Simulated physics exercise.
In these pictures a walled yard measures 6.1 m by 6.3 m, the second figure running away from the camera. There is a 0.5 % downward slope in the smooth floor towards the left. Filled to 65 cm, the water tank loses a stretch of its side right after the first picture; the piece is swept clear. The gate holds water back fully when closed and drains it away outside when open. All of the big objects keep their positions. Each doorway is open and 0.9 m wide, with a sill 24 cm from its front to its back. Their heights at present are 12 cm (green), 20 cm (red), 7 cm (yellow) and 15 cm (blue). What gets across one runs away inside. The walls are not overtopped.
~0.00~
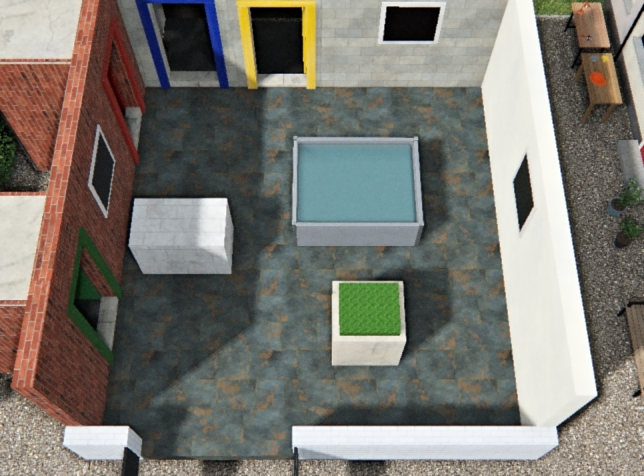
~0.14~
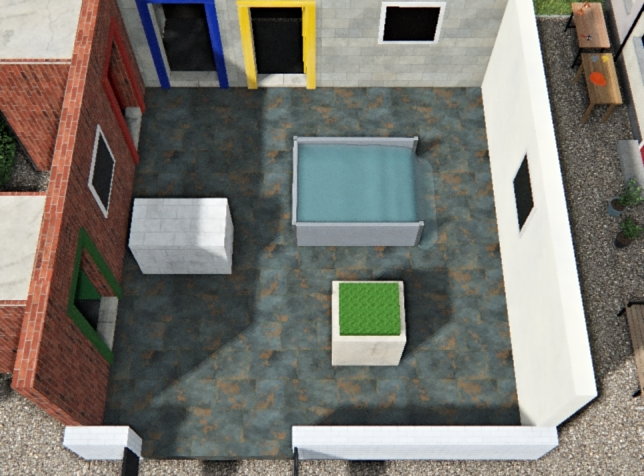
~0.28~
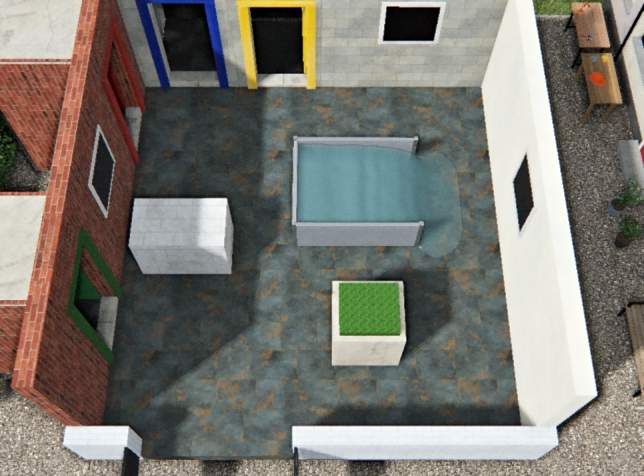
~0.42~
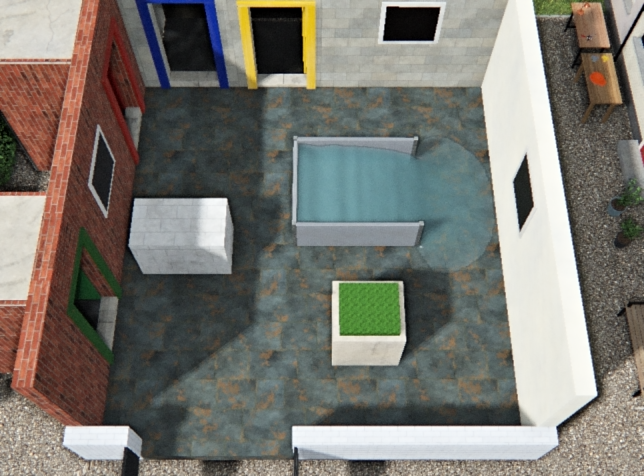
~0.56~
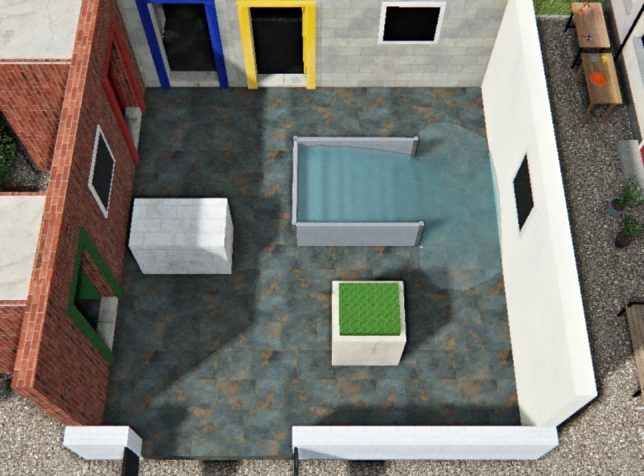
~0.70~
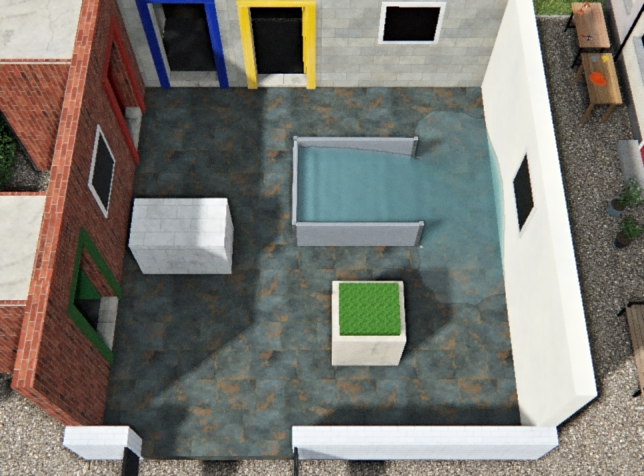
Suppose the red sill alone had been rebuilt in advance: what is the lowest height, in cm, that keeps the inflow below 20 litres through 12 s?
About 10 cm.
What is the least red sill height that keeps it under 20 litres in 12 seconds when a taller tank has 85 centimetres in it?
Something near 14.5 cm should do.
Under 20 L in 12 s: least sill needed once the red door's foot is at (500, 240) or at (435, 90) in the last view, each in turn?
About 31 cm for the first and 23 cm for the second.
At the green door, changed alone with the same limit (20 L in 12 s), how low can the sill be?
Roughly 7.0 cm at green.
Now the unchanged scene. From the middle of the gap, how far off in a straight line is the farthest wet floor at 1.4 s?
Roughly 3.2 m from the gap.
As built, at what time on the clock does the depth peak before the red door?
It peaks at about 5.5 s.
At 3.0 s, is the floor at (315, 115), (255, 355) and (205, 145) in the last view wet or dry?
Status: Submerged / clear / clear.
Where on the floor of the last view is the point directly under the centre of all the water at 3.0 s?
(418, 223).
After 1.4 s water covers 15 % of the floor, deepest (43 cm) near (487, 208); it has not reached the red door.
After 3.0 s water covers 40 % of the floor, deepest (28 cm) near (464, 94); it has not reached the red door.
After 12.0 s water covers 95 % of the floor, deepest (8 cm) near (293, 218); 7 cm at the red door, 0 litres in over its 20 cm sill.
At the red door as built, the water arrived by 3.9 s and peaked near 15 cm at 5.4 s.
Run again over the same 12 s with other heights there, 31 litres in over 9 cm, 6 litres over 12 cm. The limit of 20 litres is kept from about 10 cm up.
